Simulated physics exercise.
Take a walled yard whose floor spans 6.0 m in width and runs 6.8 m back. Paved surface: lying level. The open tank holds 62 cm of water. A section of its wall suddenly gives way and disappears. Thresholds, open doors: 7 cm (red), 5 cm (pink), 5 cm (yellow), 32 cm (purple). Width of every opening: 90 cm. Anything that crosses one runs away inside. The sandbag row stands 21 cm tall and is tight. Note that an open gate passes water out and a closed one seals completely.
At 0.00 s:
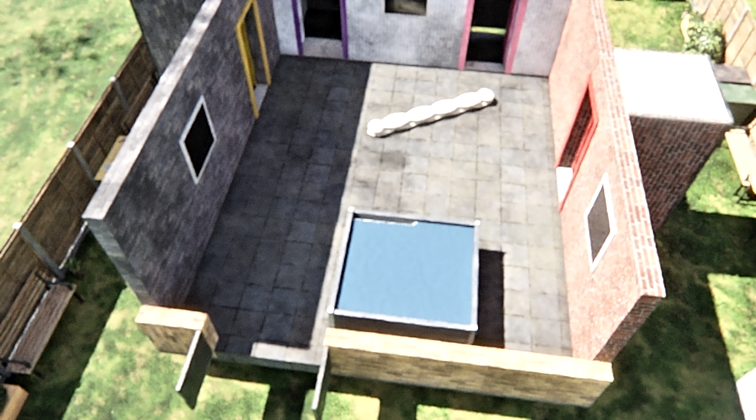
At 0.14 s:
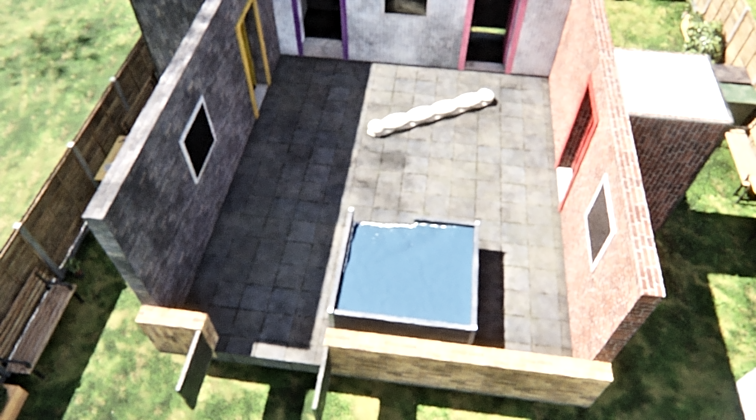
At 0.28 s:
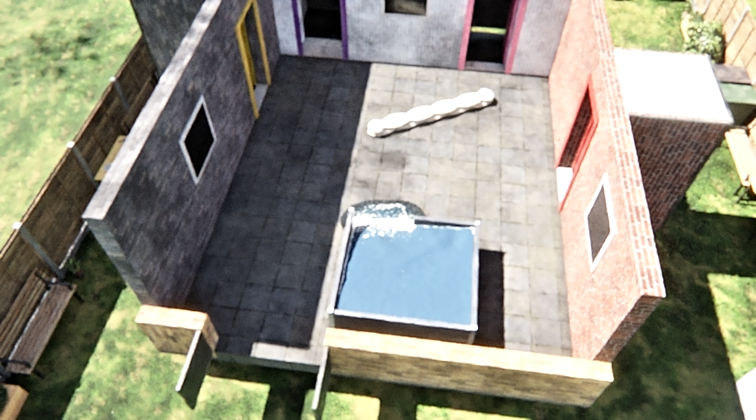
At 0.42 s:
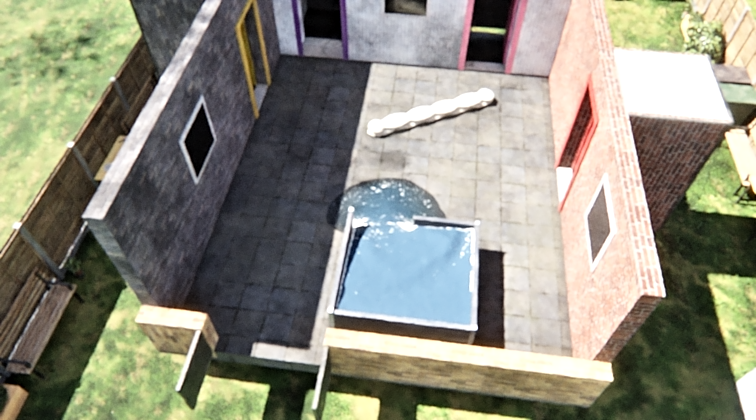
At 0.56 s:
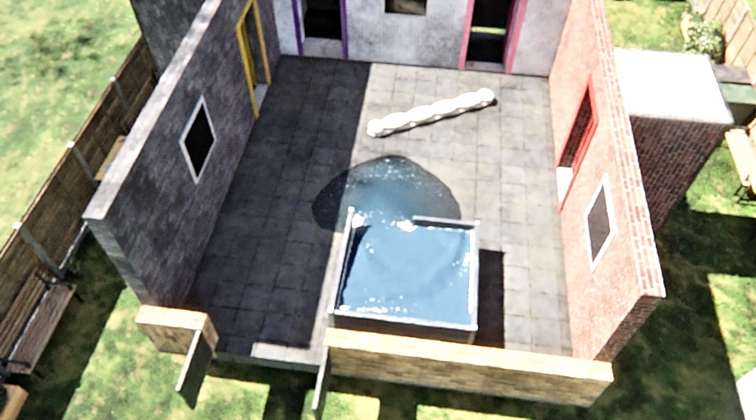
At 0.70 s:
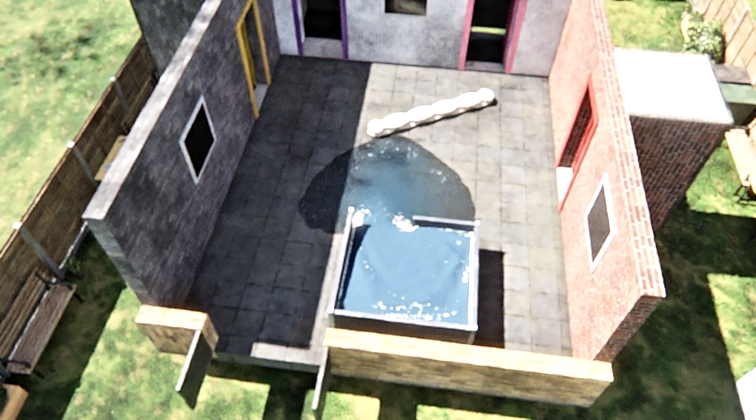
A walled, paved yard held an open tank of still blue water near its front wall, then water poured out through the tank's far side and spread across the paving in a widening, rounded puddle.
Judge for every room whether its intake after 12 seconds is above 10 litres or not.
The red door is going to hold within the limit, the pink door is going to break the limit, the yellow door is going to break the limit, the purple door is going to hold within the limit.
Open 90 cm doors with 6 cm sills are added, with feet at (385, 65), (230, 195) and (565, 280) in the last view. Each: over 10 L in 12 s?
Check each in turn: The first succeeds, the second fails, the third fails.
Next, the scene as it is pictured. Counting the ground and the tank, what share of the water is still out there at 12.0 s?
Roughly 92 per cent is still there.
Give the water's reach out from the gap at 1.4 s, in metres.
It comes to some 4.0 metres.
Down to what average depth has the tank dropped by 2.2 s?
I'd put the average depth near 33 cm.
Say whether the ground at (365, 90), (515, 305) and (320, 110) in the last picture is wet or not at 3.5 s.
Listed in turn: Swamped / spared so far / swamped.
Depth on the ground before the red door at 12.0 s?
Some 5.0 centimetres of depth.
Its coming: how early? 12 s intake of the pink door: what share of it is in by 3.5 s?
Fraction in by then: Around 0 per cent.
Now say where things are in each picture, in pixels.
Still water, 62 cm deep, in the open tank at (408, 268), in the first picture.
The front is at a hidden place, 0.5 m from the gap on the open tank's far side; 0.2 m2 of floor is under water; 62 cm left at the back of the open tank, in the second picture.
Water pours out on the open tank's far side and has run 0.9 m, to (414, 208); typically 10 cm deep outside, 62 cm at the open tank's back, in the third picture.
The front is at (407, 184), 1.3 m from the gap on the open tank's far side; 1.9 m2 of floor is under water; 62 cm left at the back of the open tank, in the fourth picture.
Water pours out on the open tank's far side and has run 1.9 m, to (401, 159); typically 5 cm deep outside, 58 cm at the open tank's back, in the fifth picture.
Water pours out on the open tank's far side and has run 2.4 m, to (388, 138); typically 4 cm deep outside, 51 cm at the open tank's back, in the sixth picture.
After 1.4 s water covers 25 % of the floor and is deepest (36 cm) near (382, 235); red door not reached, pink door not reached, yellow door not reached, purple door not reached.
After 2.2 s water covers 45 % of the floor and is deepest (26 cm) near (372, 234); red door not reached, pink door not reached, yellow door 10 cm at the sill, 0 L in, purple door 12 cm at the sill, 0 L in.
After 3.5 s water covers 50 % of the floor and is deepest (22 cm) near (280, 80); red door 3 cm at the sill, 0 L in, pink door 4 cm at the sill, 0 L in, yellow door 7 cm at the sill, 15 L in, purple door 17 cm at the sill, 0 L in.
After 7.0 s water covers 75 % of the floor and is deepest (14 cm) near (438, 105); red door 5 cm at the sill, 0 L in, pink door 7 cm at the sill, 7 L in, yellow door 8 cm at the sill, 72 L in, purple door 9 cm at the sill, 0 L in.
After 12.0 s water covers 95 % of the floor and is deepest (8 cm) near (247, 144); red door 5 cm at the sill, 0 L in, pink door 6 cm at the sill, 45 L in, yellow door 6 cm at the sill, 130 L in, purple door 6 cm at the sill, 0 L in.
